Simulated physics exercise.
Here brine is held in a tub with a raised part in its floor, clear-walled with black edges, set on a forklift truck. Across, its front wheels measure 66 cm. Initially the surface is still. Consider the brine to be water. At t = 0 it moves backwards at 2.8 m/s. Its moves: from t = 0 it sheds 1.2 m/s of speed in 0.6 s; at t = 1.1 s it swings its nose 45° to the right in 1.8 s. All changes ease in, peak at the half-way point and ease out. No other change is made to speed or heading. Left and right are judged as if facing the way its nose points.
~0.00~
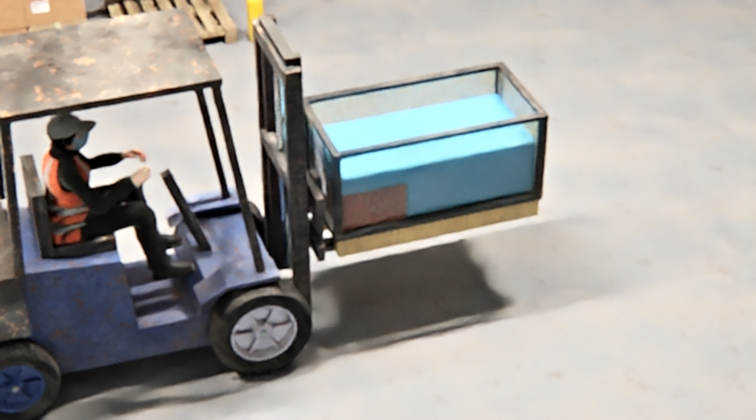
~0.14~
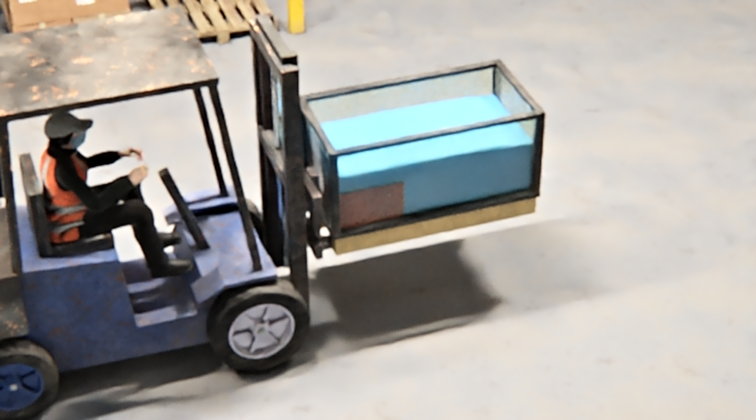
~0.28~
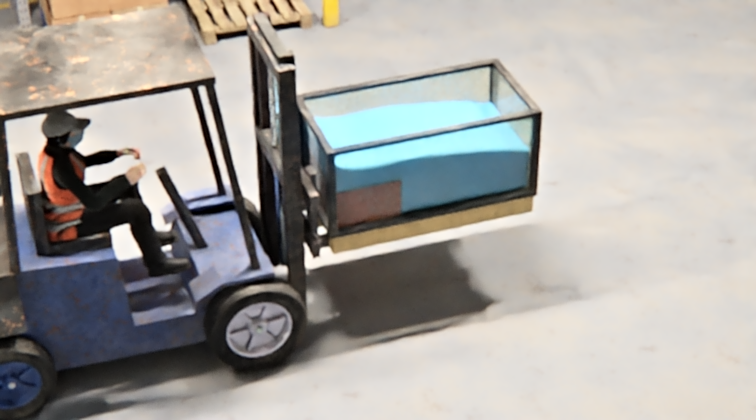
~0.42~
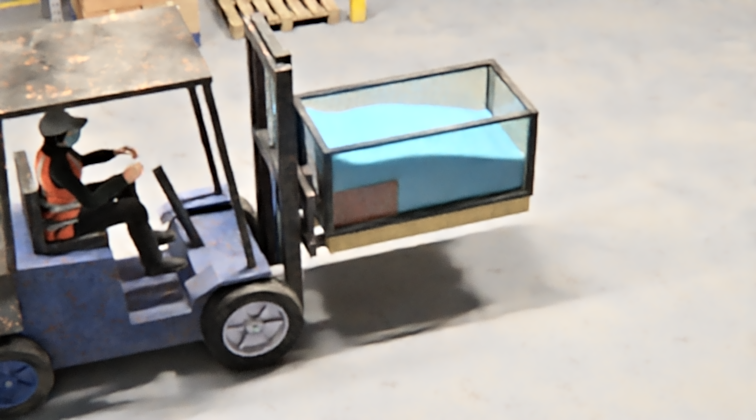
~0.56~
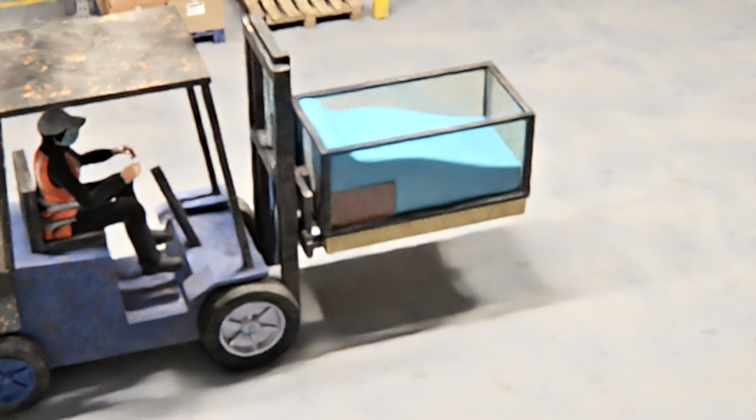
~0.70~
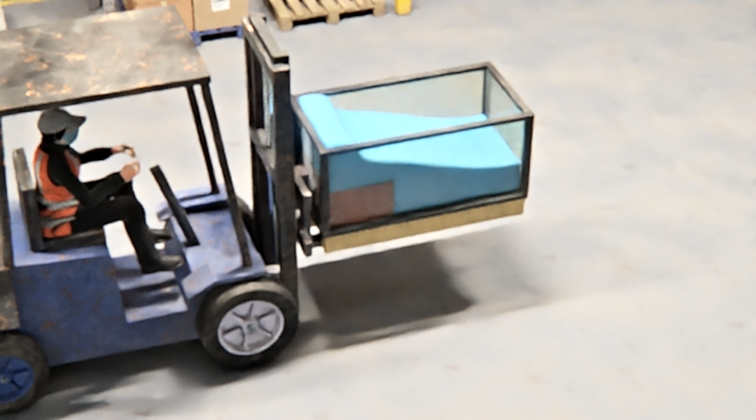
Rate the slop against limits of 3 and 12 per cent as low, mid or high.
Low.
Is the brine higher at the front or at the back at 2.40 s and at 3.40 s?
Heap position: Fore end, then aft end.
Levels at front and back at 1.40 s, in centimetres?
About 48 cm at the front, 38 cm at the back.
After 1.40 s the surface is 47 cm up at the front and 38 cm at the back; nothing has left.
After 2.40 s the surface is 47 cm up at the front and 44 cm at the back; nothing has left.
After 3.40 s the surface is 37 cm up at the front and 49 cm at the back; 1 per cent is out, mostly over the near side, some over the front.
After 5.89 s 1 per cent is out, mostly over the near side, some over the front, 2 of 281 litres.
